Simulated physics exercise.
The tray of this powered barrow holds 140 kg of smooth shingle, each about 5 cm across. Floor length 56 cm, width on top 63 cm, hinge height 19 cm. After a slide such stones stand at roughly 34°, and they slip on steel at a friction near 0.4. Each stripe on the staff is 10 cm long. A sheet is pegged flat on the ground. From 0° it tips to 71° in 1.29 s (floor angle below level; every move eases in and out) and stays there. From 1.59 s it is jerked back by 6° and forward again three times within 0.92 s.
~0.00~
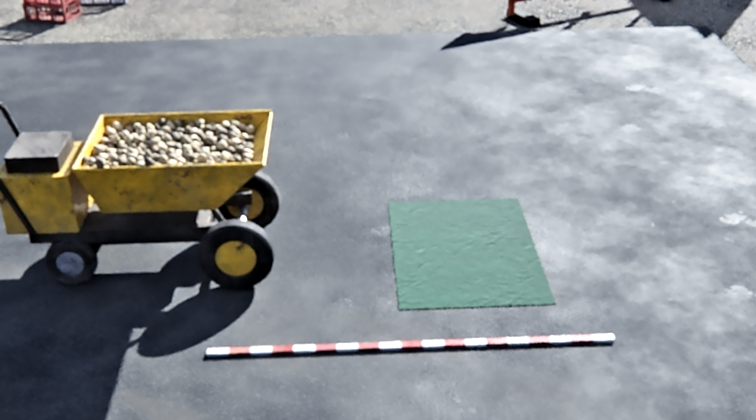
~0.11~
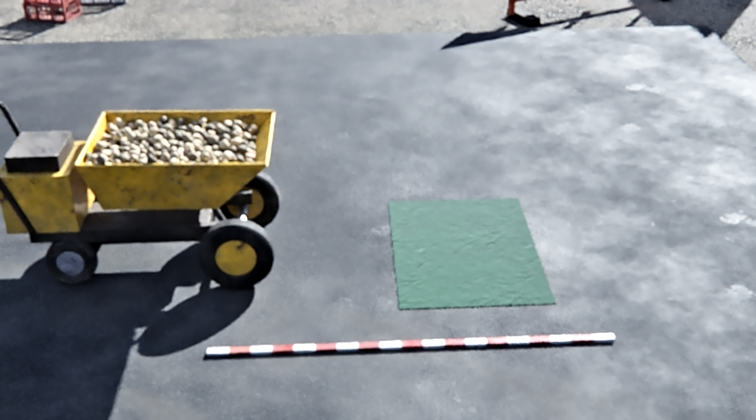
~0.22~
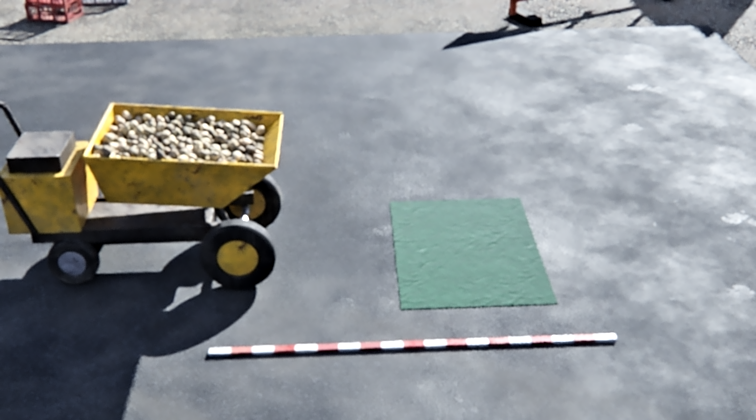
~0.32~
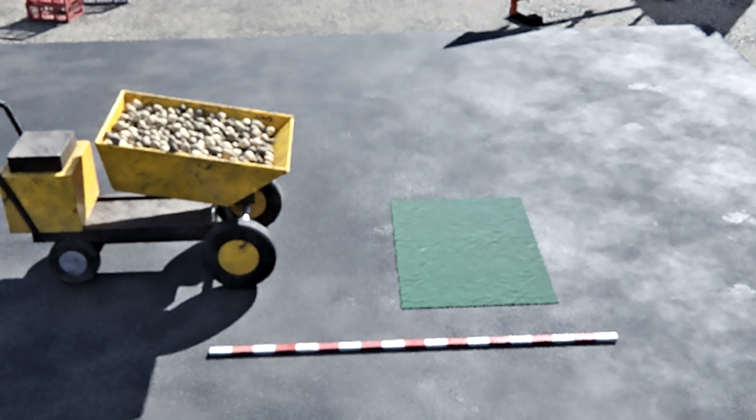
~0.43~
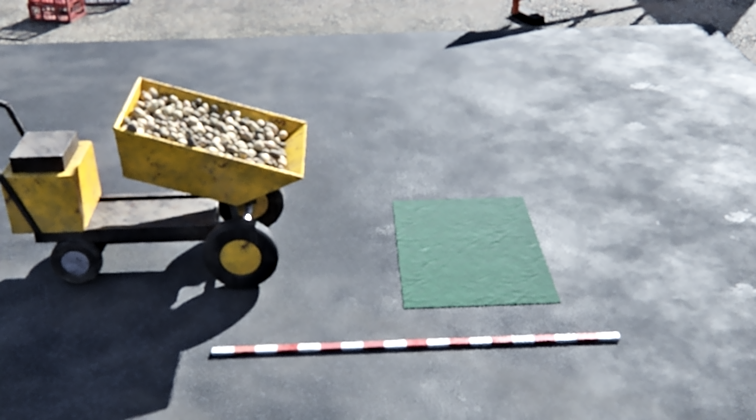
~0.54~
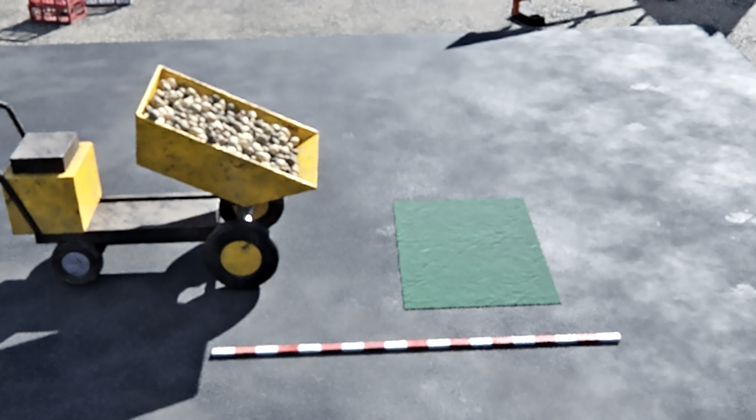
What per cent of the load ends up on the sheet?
Roughly 55 per cent ends on the sheet.
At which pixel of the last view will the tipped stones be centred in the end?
Near (420, 246).
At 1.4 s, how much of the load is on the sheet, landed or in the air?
Some 35 per cent.
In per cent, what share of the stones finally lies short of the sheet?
Some 35 per cent of the load.
After 1.0 s the floor is at 60°; 99 % in the tray, 1 % short of the sheet; the foremost stones are at (359, 216).
After 1.4 s the floor is at 71°; 33 % in the tray, 32 % short of the sheet, 35 % on the sheet, 1 % off the sheet elsewhere; the foremost stones are at (482, 245).
After 3.0 s the floor is at 71°; 0 % in the tray, 33 % short of the sheet, 55 % on the sheet, 12 % off the sheet elsewhere; the foremost stones are at (670, 243).
After 4.9 s the floor is at 71°; 0 % in the tray, 33 % short of the sheet, 55 % on the sheet, 12 % off the sheet elsewhere; the foremost stones are at (670, 243).
